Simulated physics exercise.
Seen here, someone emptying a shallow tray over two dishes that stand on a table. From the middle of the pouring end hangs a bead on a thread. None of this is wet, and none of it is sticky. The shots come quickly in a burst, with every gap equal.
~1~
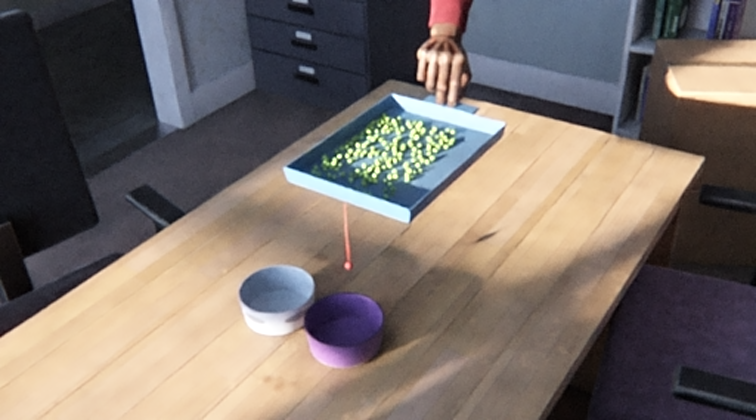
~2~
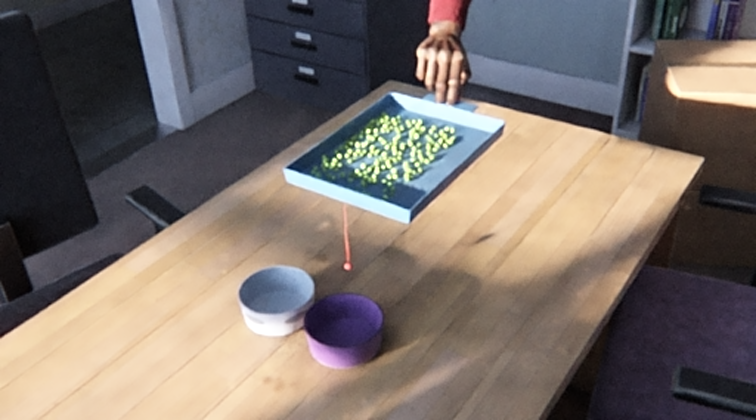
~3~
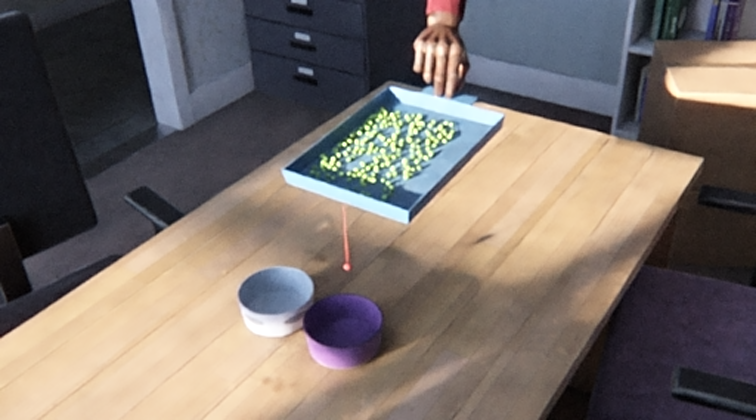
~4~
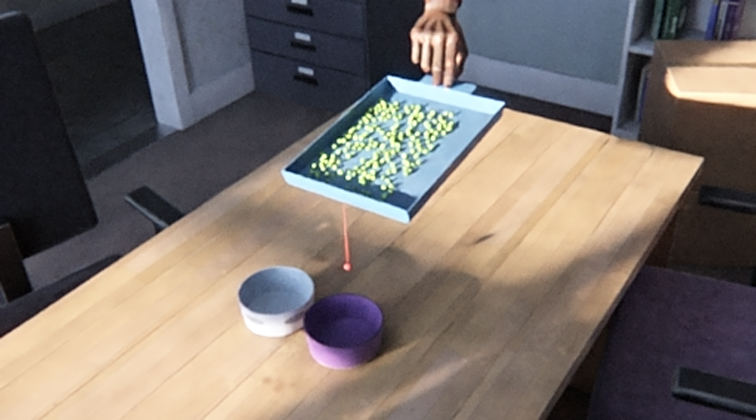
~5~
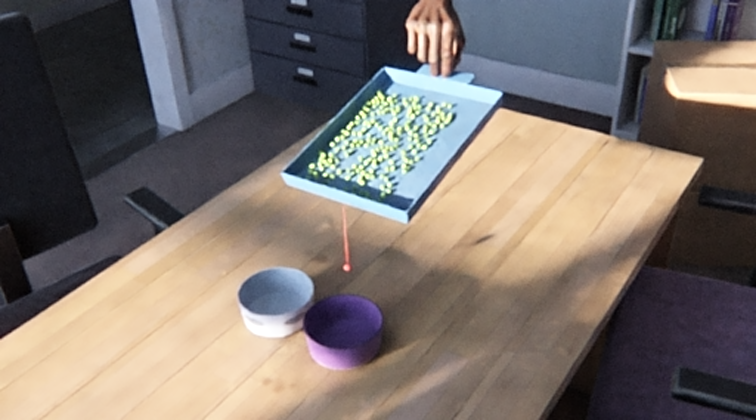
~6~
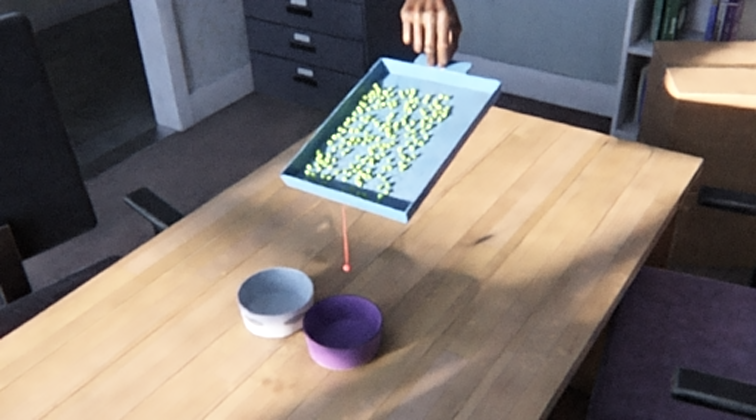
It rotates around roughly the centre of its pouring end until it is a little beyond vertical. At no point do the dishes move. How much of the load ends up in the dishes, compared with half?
The dishes end up with more than half of it.
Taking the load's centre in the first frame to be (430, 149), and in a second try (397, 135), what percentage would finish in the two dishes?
In order, 70 % then 60 %.
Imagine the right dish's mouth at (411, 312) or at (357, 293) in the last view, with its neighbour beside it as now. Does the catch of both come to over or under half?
Well, a minority share the first time and a majority share the next.
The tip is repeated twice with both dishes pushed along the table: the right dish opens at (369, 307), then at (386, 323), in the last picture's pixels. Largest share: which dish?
First place: The leftmost one; second place: The leftmost one.
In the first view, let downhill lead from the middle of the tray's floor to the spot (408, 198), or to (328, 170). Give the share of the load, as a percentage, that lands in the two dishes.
For the first it's near 0 %, for the second near 0 %.
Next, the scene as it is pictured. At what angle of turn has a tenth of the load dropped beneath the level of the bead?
Near 110 degrees.
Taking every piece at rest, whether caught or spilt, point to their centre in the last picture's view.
It settles centred around (281, 315).
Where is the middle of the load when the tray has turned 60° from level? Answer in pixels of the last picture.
The load is centred near (323, 187).
Soon after the last picture, tray tipped steeply; nearly all on the tray; a stray few in the left dish; a stray few in the air.
A little later, tray tipped right over; nearly all on the tray; a stray few in the left dish; a stray few in the air.
Later still, tray tipped past a quarter turn; about a quarter in the right dish; about half in the left dish; about a quarter outside both.
By the end, tray tipped past a quarter turn; about a quarter in the right dish; about half in the left dish; about a quarter outside both.
